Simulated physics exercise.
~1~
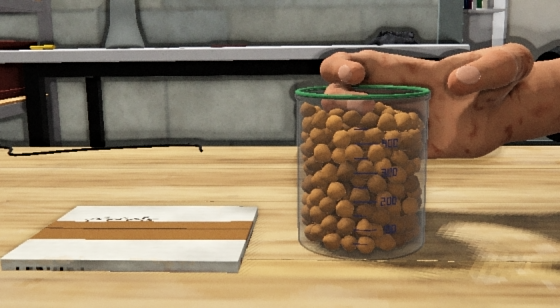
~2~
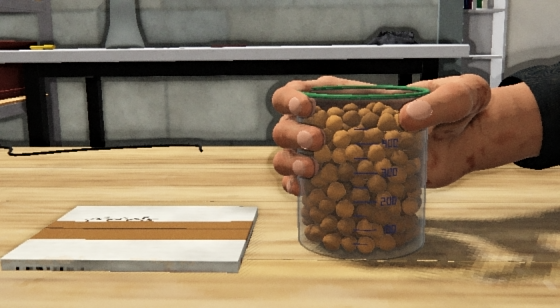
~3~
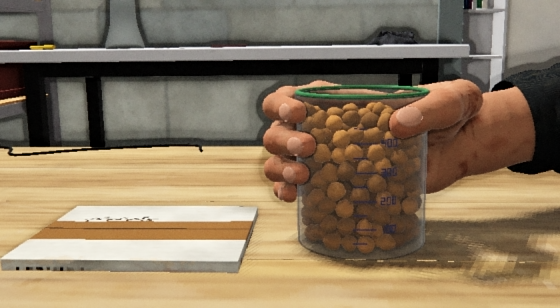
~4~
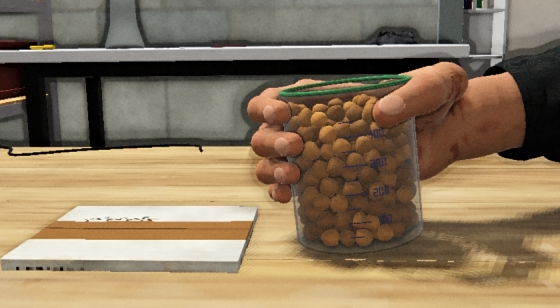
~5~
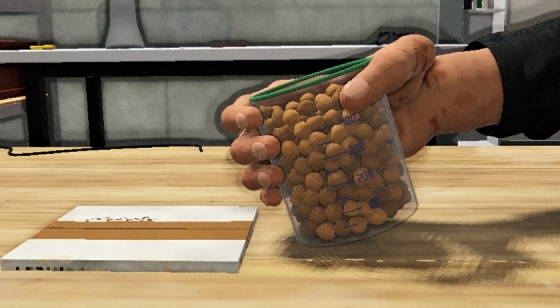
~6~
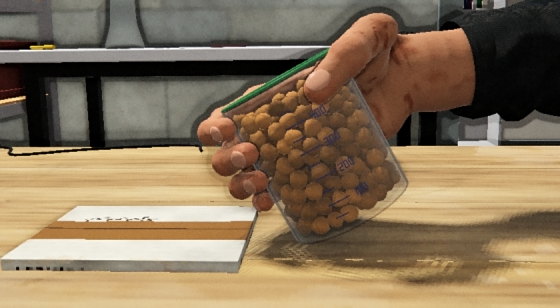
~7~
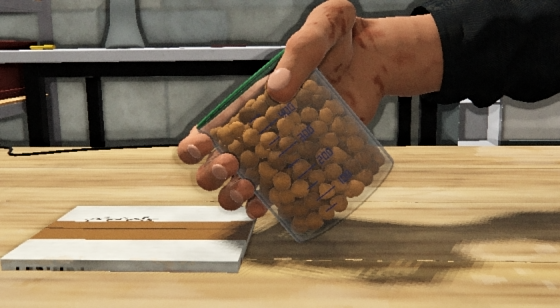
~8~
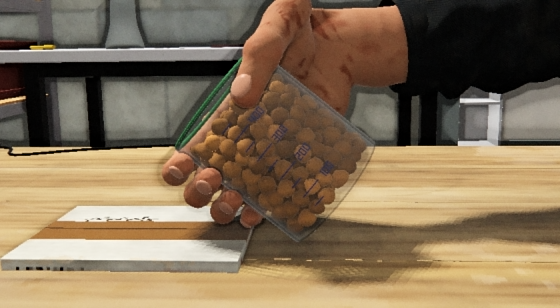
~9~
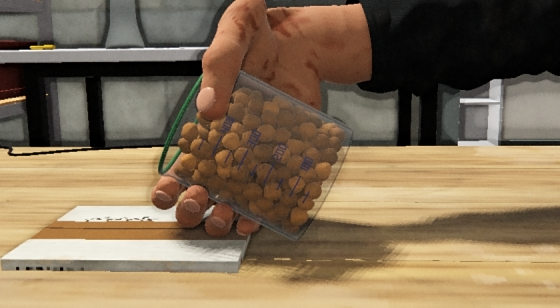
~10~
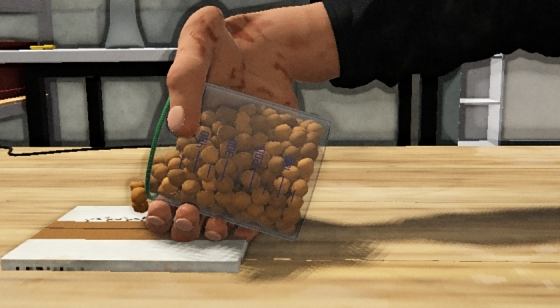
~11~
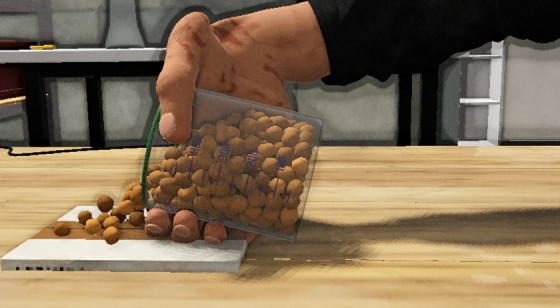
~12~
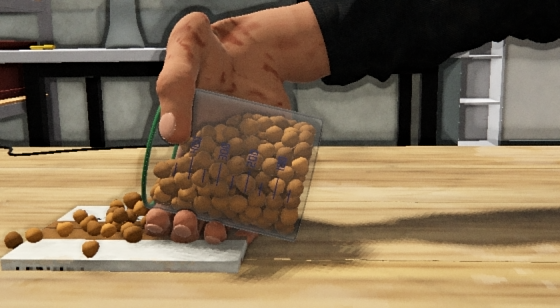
A hand tipping a clear beaker of roasted chickpeas leftward onto its side, a few spilling across a flat white and brown box.
